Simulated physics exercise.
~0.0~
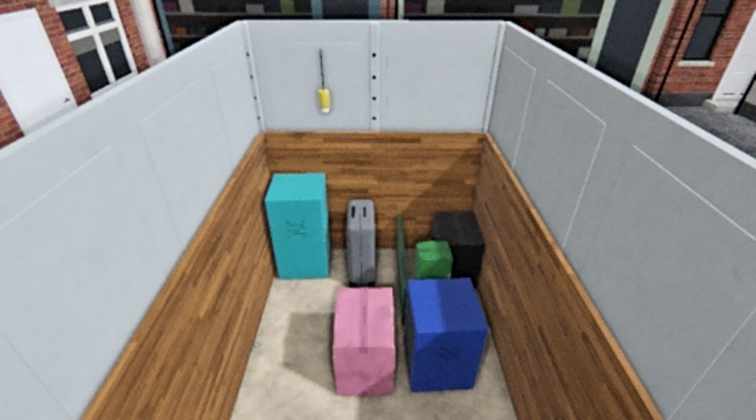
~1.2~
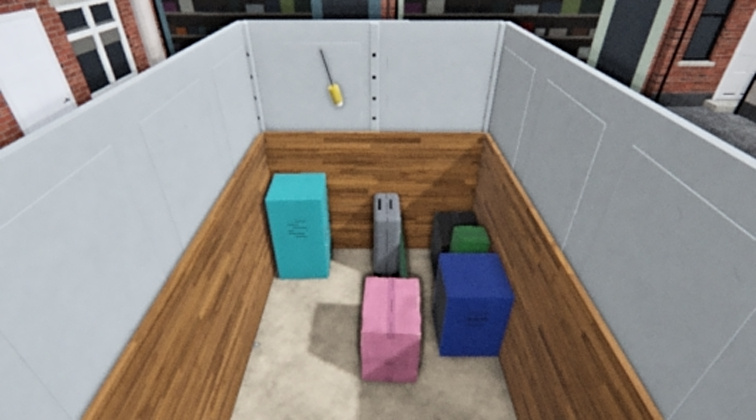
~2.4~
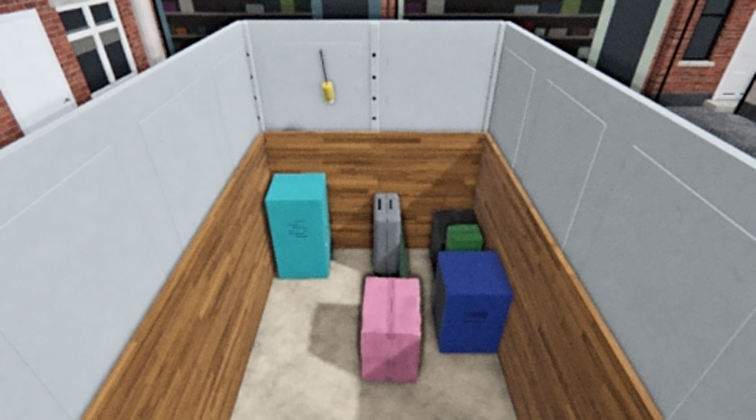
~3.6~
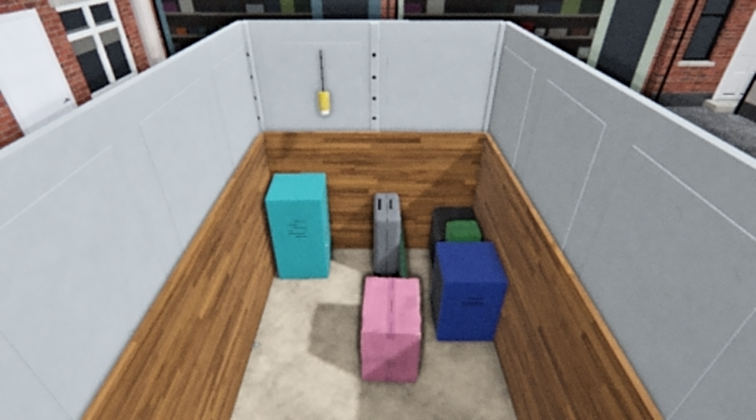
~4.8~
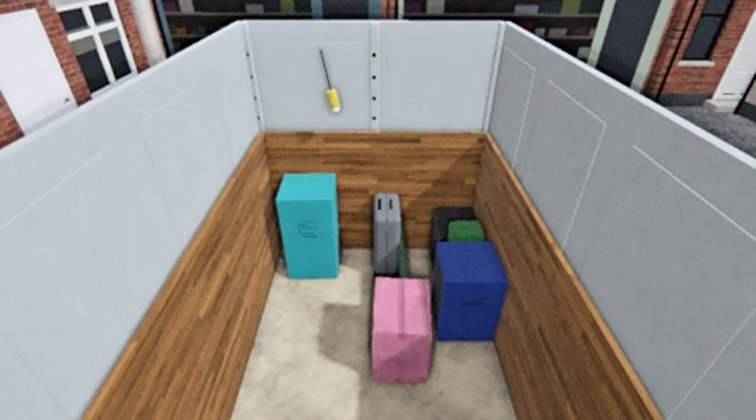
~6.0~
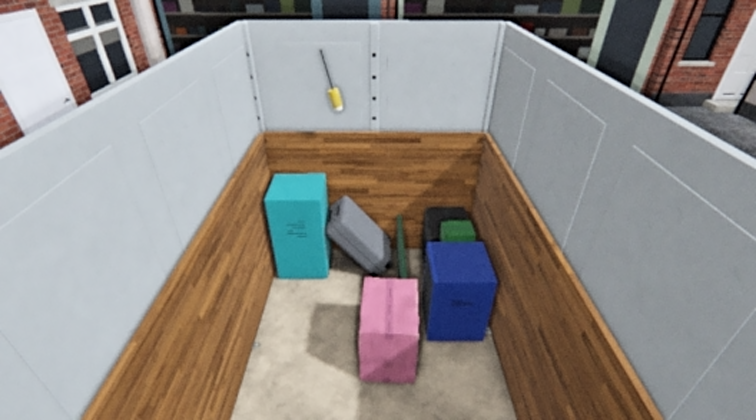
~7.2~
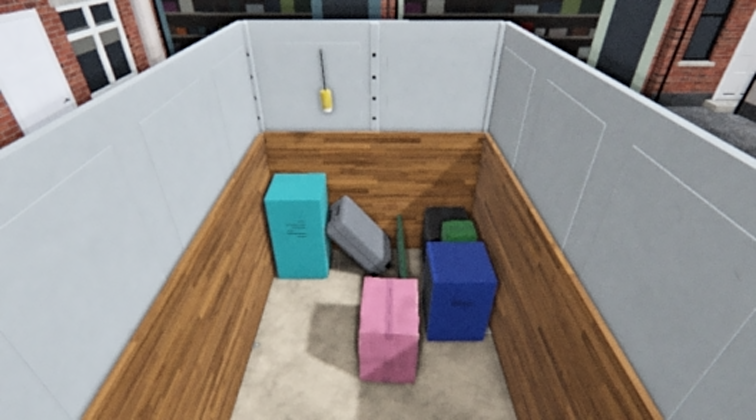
We see boxes, appliances and a grey case in a van's load bay as a hanging lamp swings. The pink, green and blue items shift right and forwards with the case, then, after further small shifts, the case tips left and ends leaning against the upright turquoise appliance.
